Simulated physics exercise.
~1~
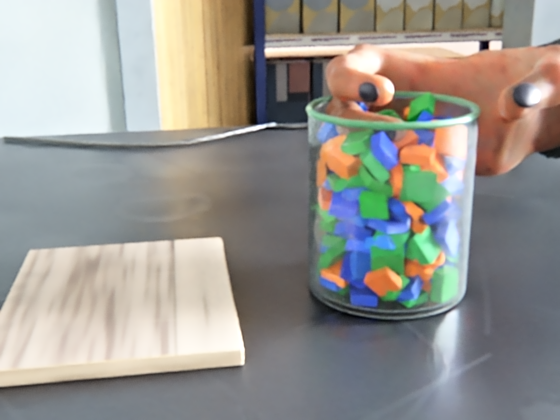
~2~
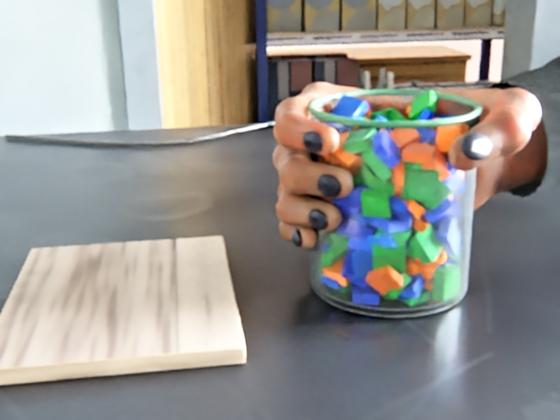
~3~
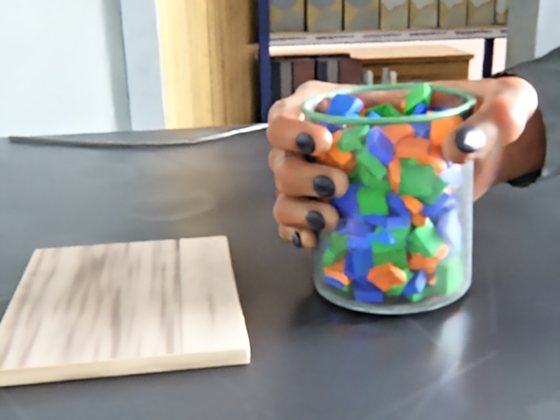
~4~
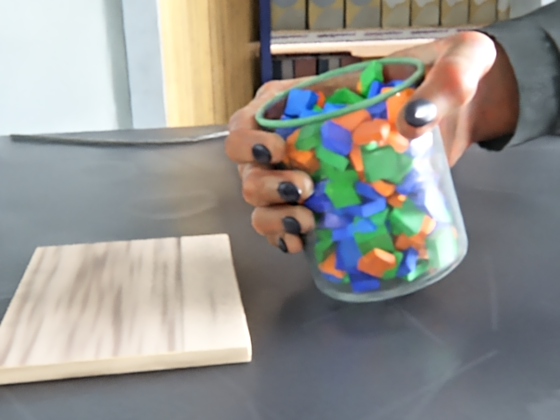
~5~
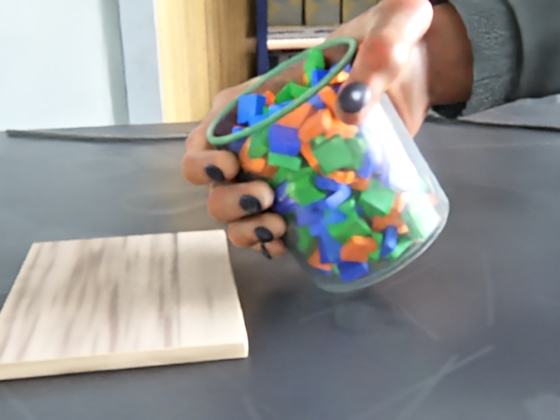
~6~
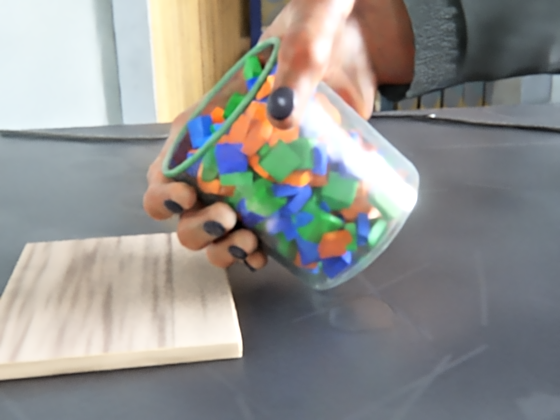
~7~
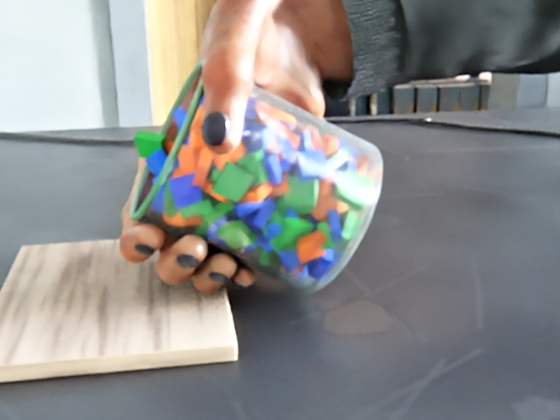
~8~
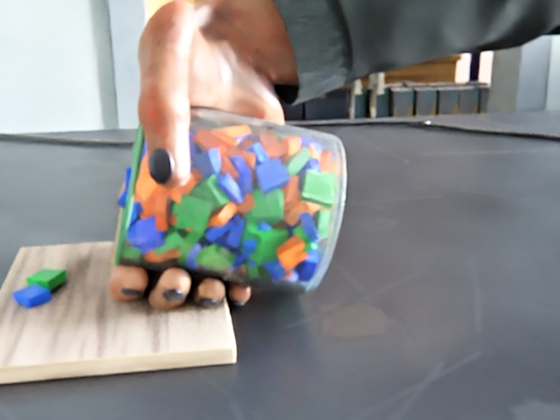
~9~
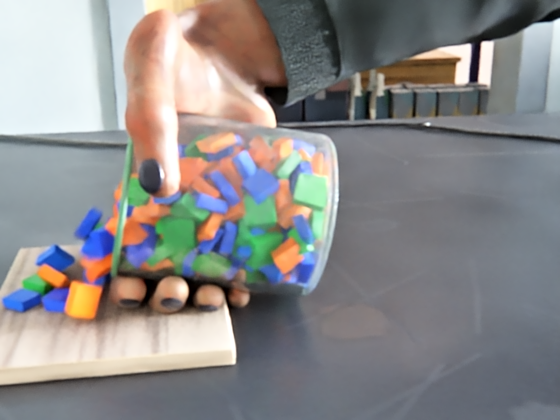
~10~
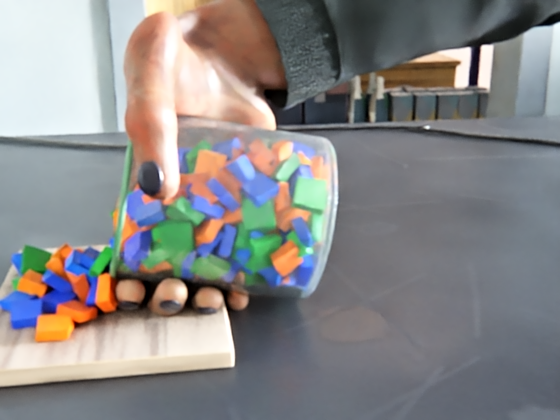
A hand tips a glass of colourful tiles left onto a wooden block, spilling some.
